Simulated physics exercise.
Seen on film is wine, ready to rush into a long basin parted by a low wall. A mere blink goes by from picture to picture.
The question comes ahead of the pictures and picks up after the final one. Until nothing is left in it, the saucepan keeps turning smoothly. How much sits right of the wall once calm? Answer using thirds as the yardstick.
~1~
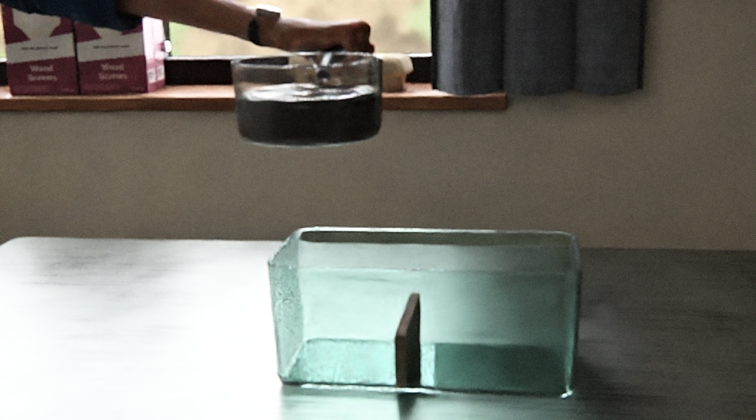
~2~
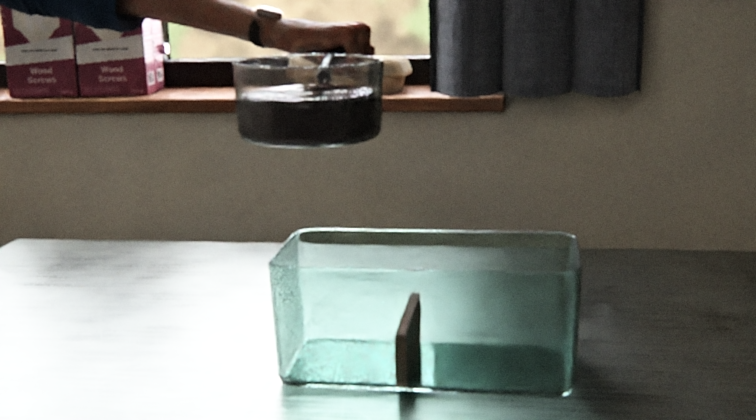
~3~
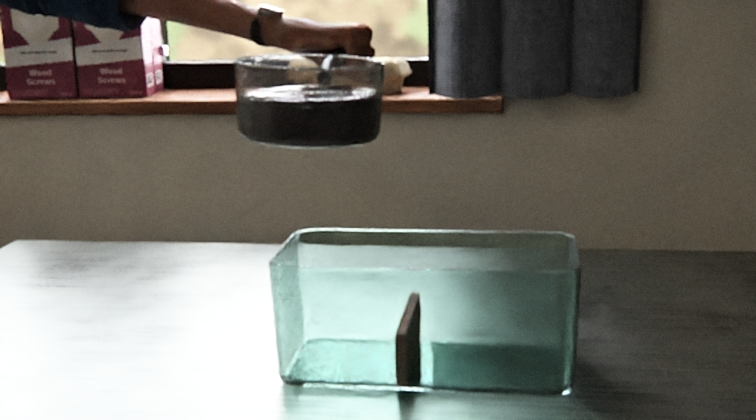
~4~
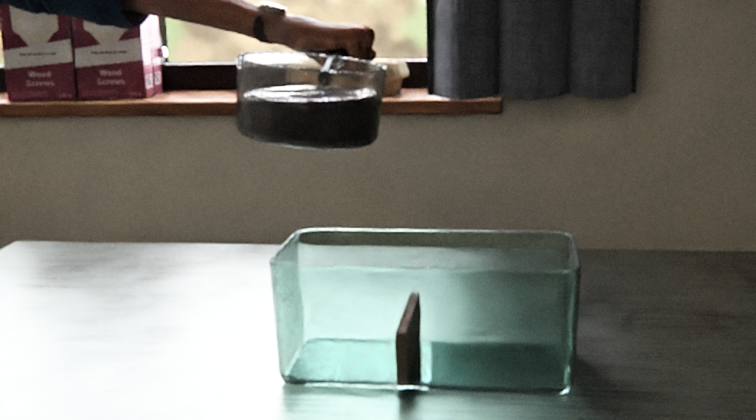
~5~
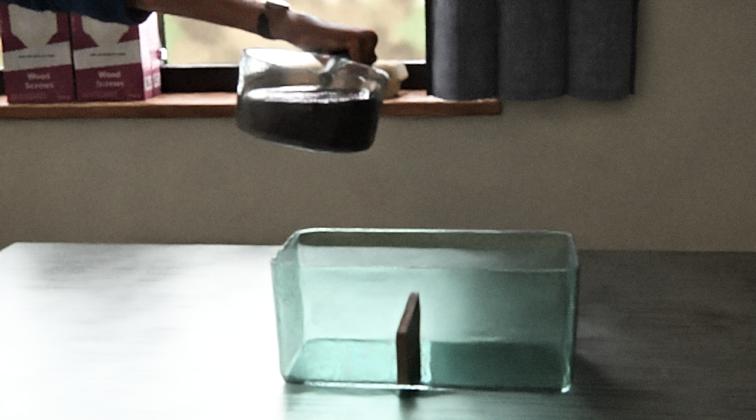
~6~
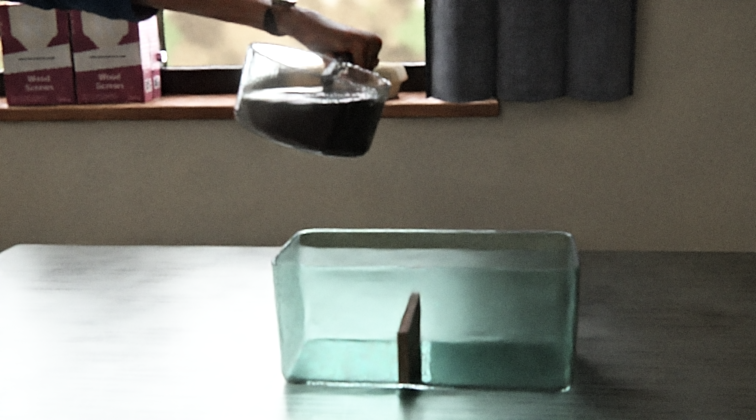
Over two thirds of it.
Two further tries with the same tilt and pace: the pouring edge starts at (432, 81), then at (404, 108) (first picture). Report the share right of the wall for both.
In order, some 95 and 90 percent.
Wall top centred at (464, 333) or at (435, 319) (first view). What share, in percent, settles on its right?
Well, it's close to 25 per cent for the first one, then 55 per cent for the other.
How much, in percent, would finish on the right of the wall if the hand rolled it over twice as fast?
I'd estimate some 70 percent.
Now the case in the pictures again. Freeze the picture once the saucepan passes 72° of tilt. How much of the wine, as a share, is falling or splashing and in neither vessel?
Near 35 %.
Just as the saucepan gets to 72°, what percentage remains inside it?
Around 55 in a hundred.
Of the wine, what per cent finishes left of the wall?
That works out near 20 in every hundred.
A moment on, the tilt is 72° and 57 per cent is still to pour, 0 is left of the wall and 8 right of it.
Next, the tilt is 101° and 12 per cent is still to pour, 5 is left of the wall and 70 right of it.
Then the tilt is 105° and 1 per cent is still to pour, 17 is left of the wall and 80 right of it.
Later the tilt is 105° and 0 per cent is still to pour, 19 is left of the wall and 80 right of it.
At rest 19 per cent lies left of the wall, 80 right of it and 1 outside.
